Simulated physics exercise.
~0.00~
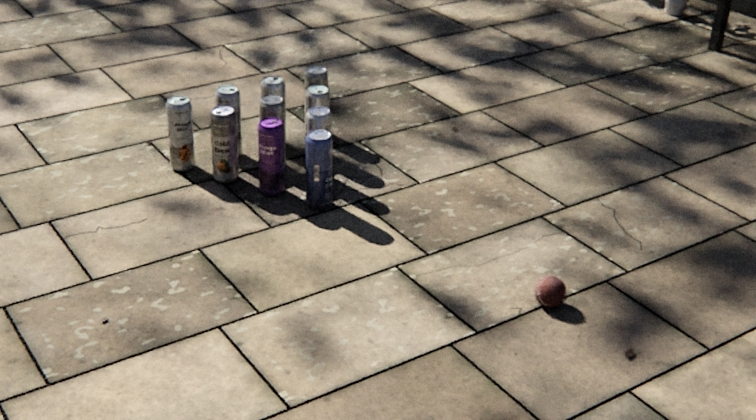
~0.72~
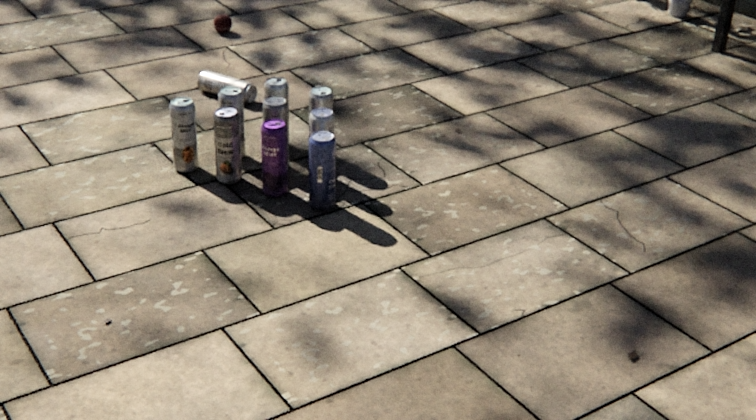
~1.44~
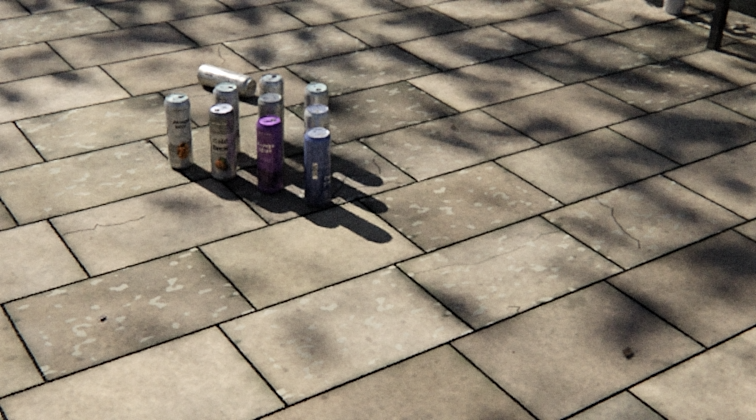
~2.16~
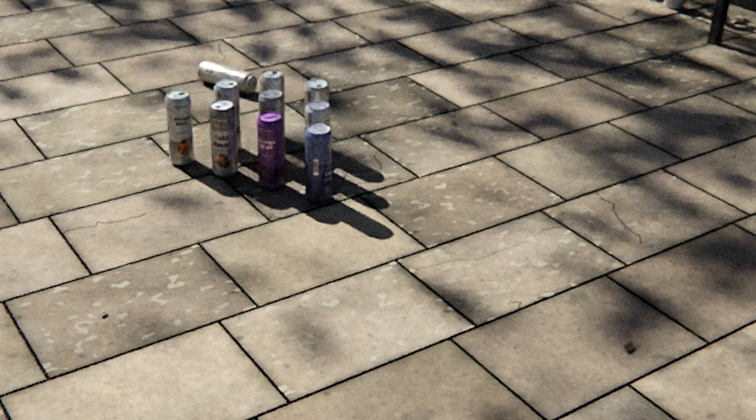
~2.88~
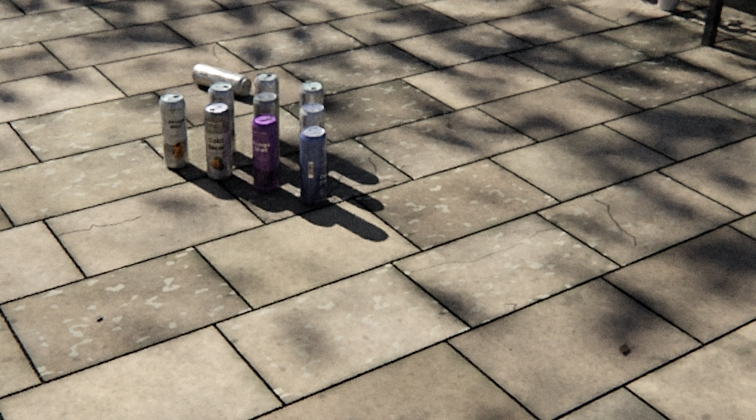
In the video, a reddish ball rolls across sunlit paving toward a cluster of upright crisp tubes, including a purple one and a blue one, then passes away beyond them and out of view, leaving one tube lying on its side behind the others, which remain standing.
